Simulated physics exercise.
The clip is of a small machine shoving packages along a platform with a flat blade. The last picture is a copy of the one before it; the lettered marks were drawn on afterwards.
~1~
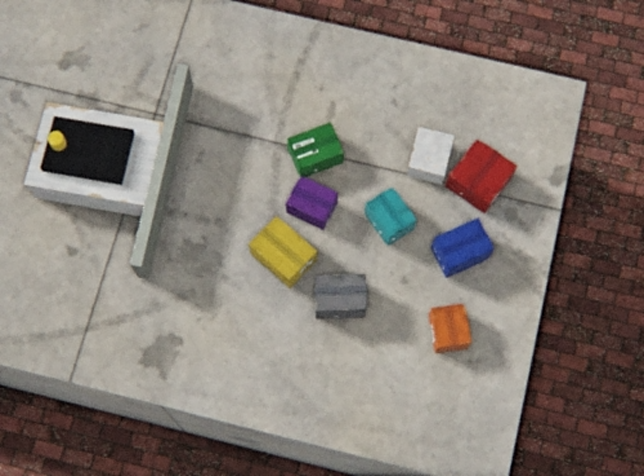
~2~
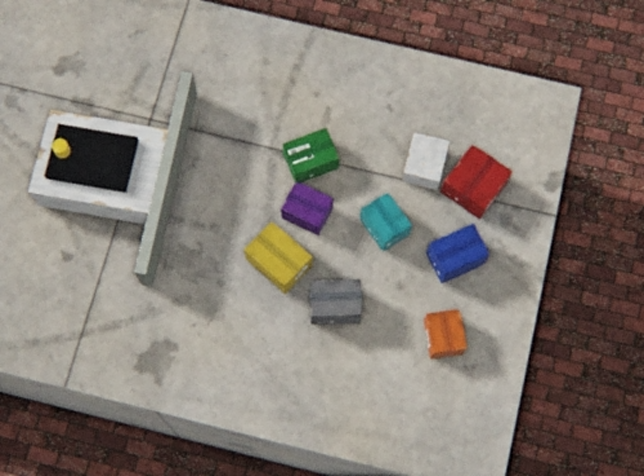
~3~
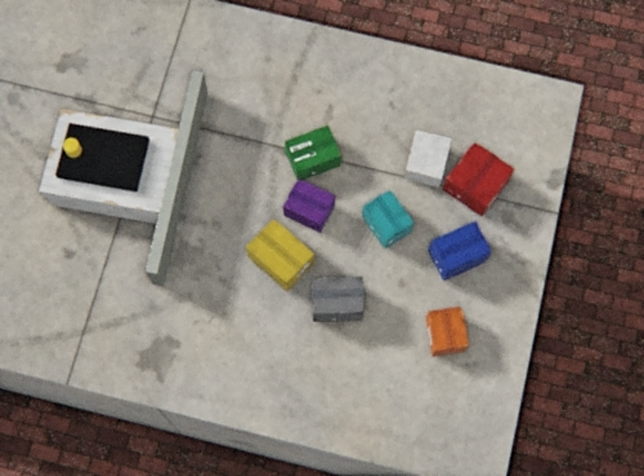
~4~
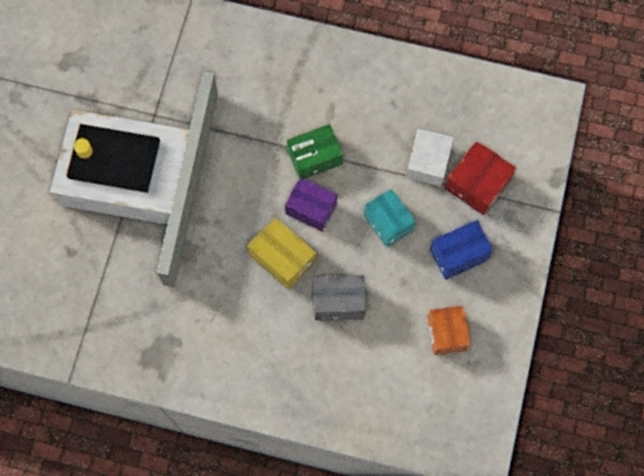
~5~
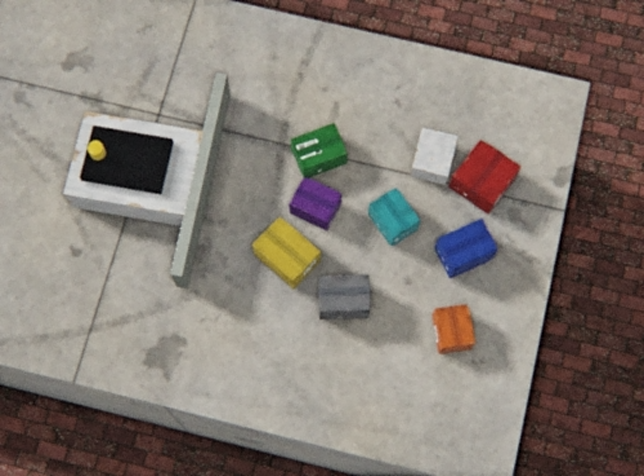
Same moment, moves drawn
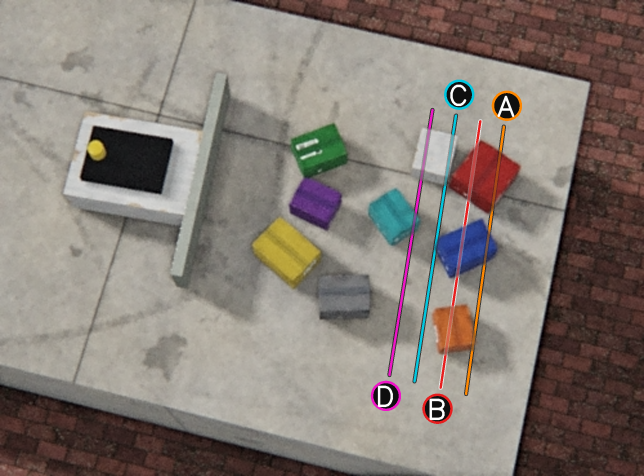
Small white machine with a flat blade creeping right along a concrete platform towards scattered colourful packages, which stay still.
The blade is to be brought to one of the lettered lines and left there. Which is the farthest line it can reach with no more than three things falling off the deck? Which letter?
Line A.
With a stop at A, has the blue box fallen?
Yes.
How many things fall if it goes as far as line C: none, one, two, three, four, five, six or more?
By then, none.
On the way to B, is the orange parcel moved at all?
Yes.
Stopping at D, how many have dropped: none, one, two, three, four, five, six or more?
The count is none.
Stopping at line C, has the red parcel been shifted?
By then, yes.
On the marked copy, A at (486, 256); B at (461, 250); C at (436, 244); D at (412, 238).
With A. Early on, robot (235, 185); grey parcel (364, 305); green box (348, 159).
Further on, robot (339, 210); blue box (489, 260); red parcel (503, 180).
At the end, robot (419, 229); blue box over the edge; red parcel over the edge; two fallen.
As for the rest, B is within the limit but short; C is within the limit but short; D is within the limit but short.
